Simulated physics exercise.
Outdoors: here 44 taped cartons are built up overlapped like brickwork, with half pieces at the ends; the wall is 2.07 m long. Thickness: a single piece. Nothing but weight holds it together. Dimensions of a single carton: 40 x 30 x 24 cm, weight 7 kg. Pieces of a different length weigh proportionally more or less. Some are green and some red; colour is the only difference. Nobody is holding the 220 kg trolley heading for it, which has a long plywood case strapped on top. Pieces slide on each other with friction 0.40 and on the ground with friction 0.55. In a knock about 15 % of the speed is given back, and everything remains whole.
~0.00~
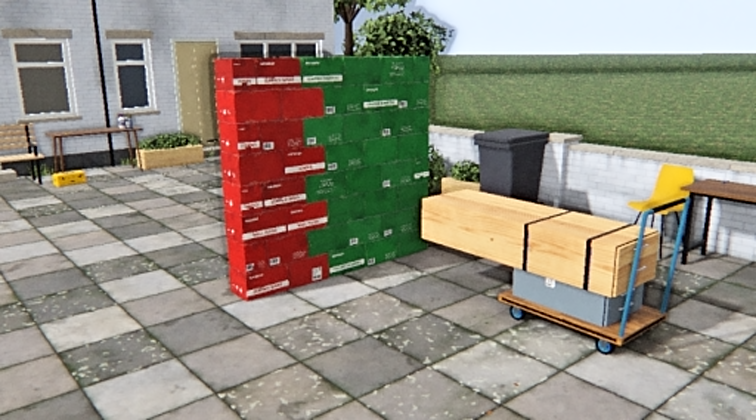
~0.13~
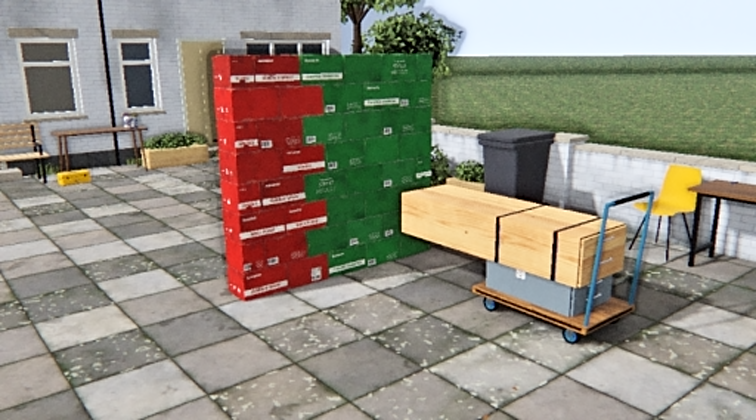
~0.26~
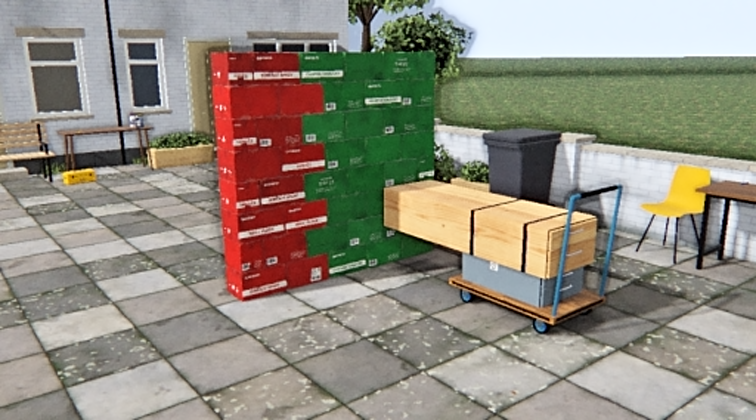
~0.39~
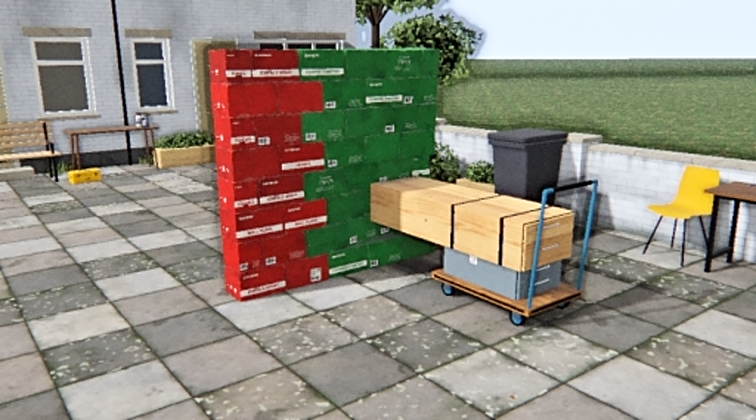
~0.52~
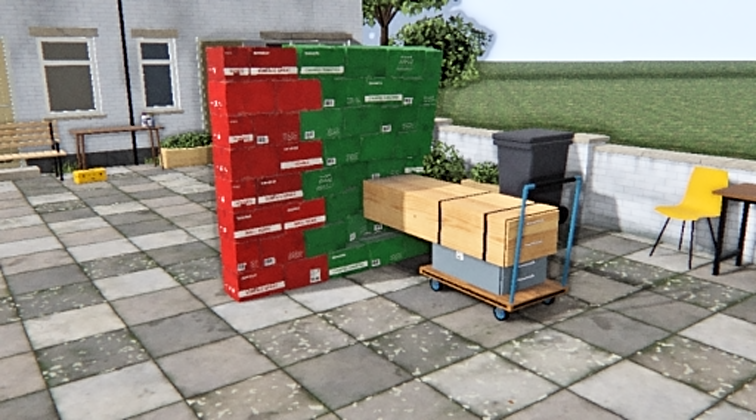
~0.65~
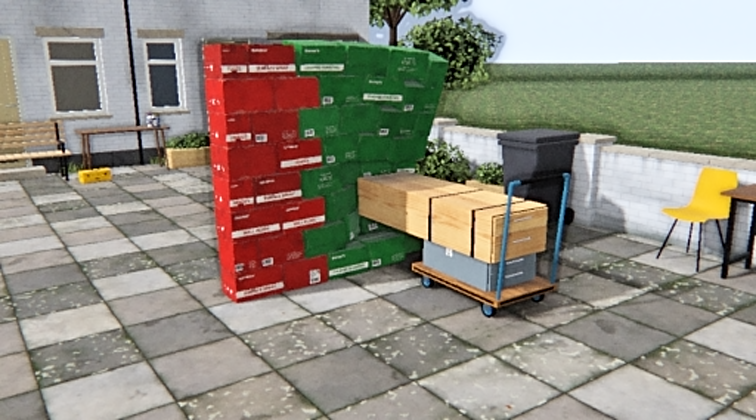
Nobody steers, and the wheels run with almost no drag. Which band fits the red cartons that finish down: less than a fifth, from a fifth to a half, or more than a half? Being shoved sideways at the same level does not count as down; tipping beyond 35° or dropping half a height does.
From a fifth to a half.
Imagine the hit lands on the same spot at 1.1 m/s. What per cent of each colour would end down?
The green would finish 0 in a hundred down, the red 0 in a hundred.
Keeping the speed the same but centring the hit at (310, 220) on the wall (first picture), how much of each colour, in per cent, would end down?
That would leave green at 60 % and red at 80 %.
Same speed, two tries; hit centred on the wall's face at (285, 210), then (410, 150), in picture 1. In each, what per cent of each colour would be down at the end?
First try then second: Green 0 and 50, red 90 and 0 per cent.
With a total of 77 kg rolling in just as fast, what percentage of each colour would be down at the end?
For green it's 0, for red it's 0 in a hundred.
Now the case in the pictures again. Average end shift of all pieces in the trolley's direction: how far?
On average the pieces move some 55 cm.
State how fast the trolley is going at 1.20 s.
0.9 m/s.
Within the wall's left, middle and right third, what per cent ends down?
Per cent - left 40, middle 80, right 90.
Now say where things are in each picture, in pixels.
In the first picture (each place is the centre of the face we see best; the camera moves round a little), load (427, 212) 65 cm short of the wall; top red carton (280, 74); top green carton (398, 70); all as stacked.
In the second picture, load (406, 206) 38 cm short of the wall; top red carton (278, 71).
In the third picture, load (388, 201) 11 cm short of the wall; top red carton (277, 68).
In the fourth picture, load (374, 196) 11 cm into the wall's line; top red carton (276, 66); top green carton (404, 64) tilted 3°; steepest lean 4°, the carton at (431, 63); 16 have shifted.
In the fifth picture, load (367, 193) 28 cm into the wall's line; top red carton (274, 64); top green carton (407, 64) tilted 6°; steepest lean 9°, the carton at (416, 144); 27 have shifted.
In the sixth picture, load (361, 190) 41 cm into the wall's line; top red carton (273, 61) moved 21 mm; top green carton (409, 65) tilted 10°; 30 have shifted.
By 0.84 s, load 58 cm past the wall's line, still rolling; none of the 16 red cartons down (11 of 44 in all colours); top red carton moved 50 mm; top green carton tilted 23°, 10 cm lower.
By 1.20 s, load 90 cm past the wall's line, still rolling; none of the 16 red cartons down (20 of 44 in all colours); top red carton tilted 18°; top green carton tilted 40°, 61 cm lower.
By 1.60 s, load 1.14 m past the wall's line, still rolling; 6 of the 16 red cartons down (30 of 44 in all colours); top red carton tilted 42°, 37 cm lower; top green carton on its side.
By 2.32 s, load 1.25 m past the wall's line, still rolling; 6 of the 16 red cartons down (30 of 44 in all colours); top red carton on its side; top green carton tilted 62°, 1.56 m lower.
When it is over (4.4 s), load 1.26 m past the wall's line, stopped; 6 of the 16 red cartons down (30 of 44 in all colours); top red carton on its side; top green carton 1.70 m lower. That is 38 per cent. In pixels of the last frame, middles, top green carton near (613, 263).
